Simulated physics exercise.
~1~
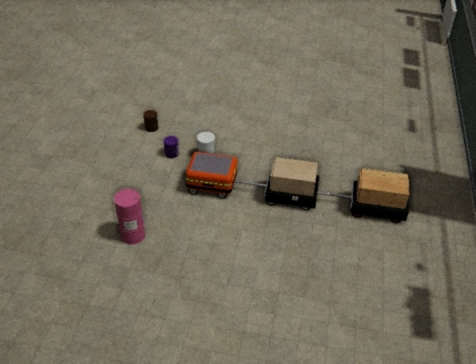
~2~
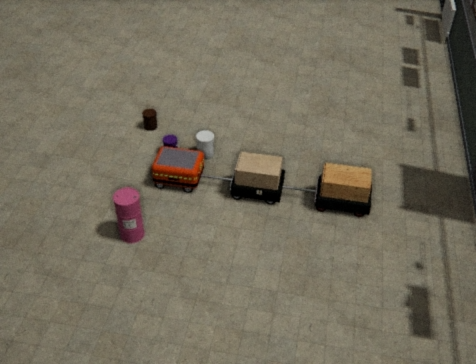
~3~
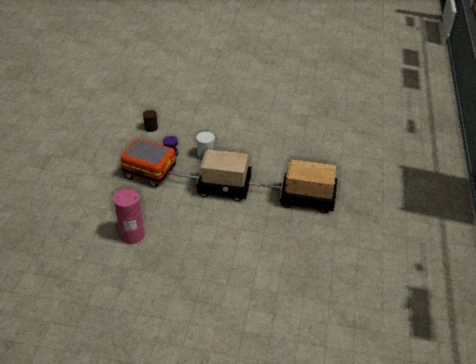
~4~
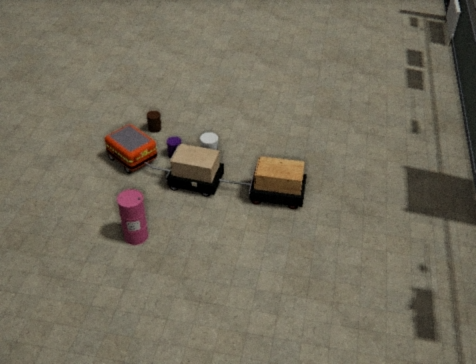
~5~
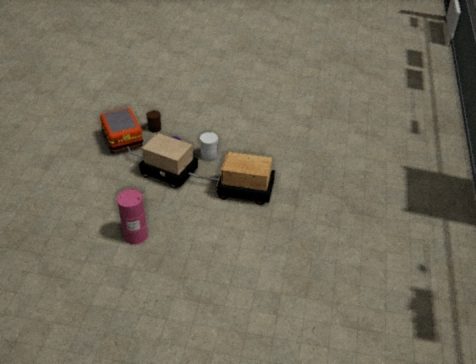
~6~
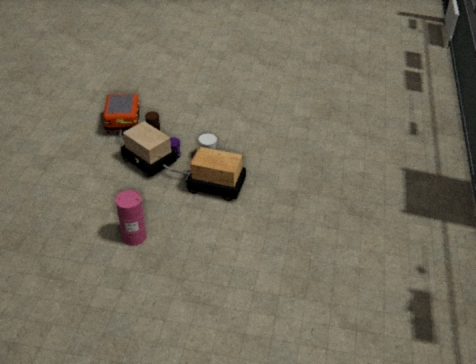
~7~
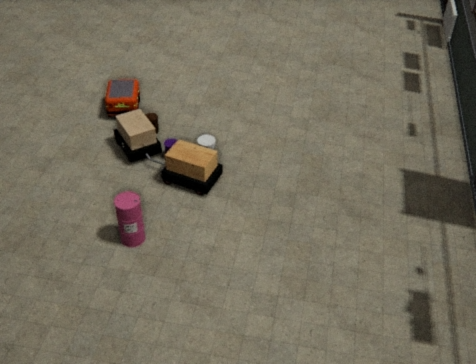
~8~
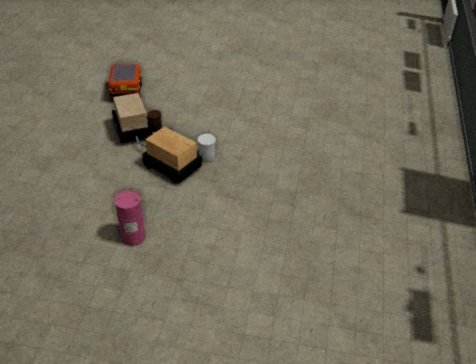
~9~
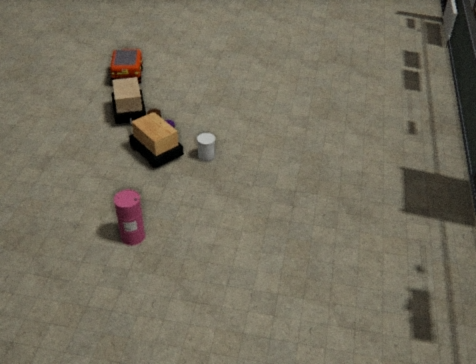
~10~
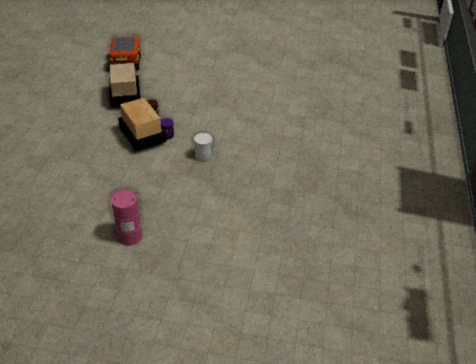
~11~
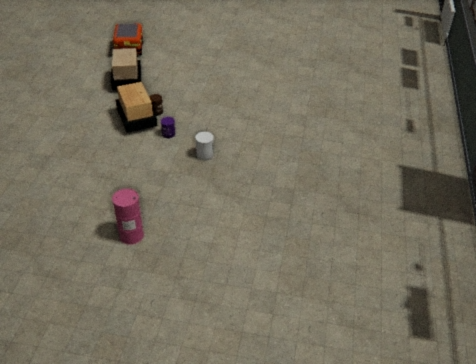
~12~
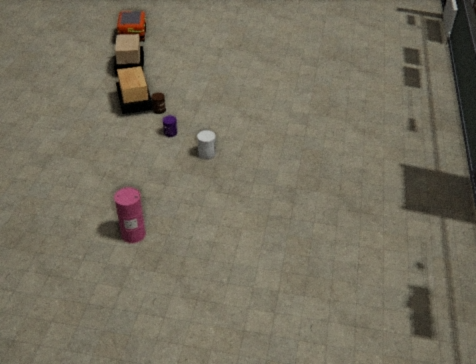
Orange tug towing two loaded carts left, then curving up the paved floor, the carts nudging the purple and brown pails slightly.
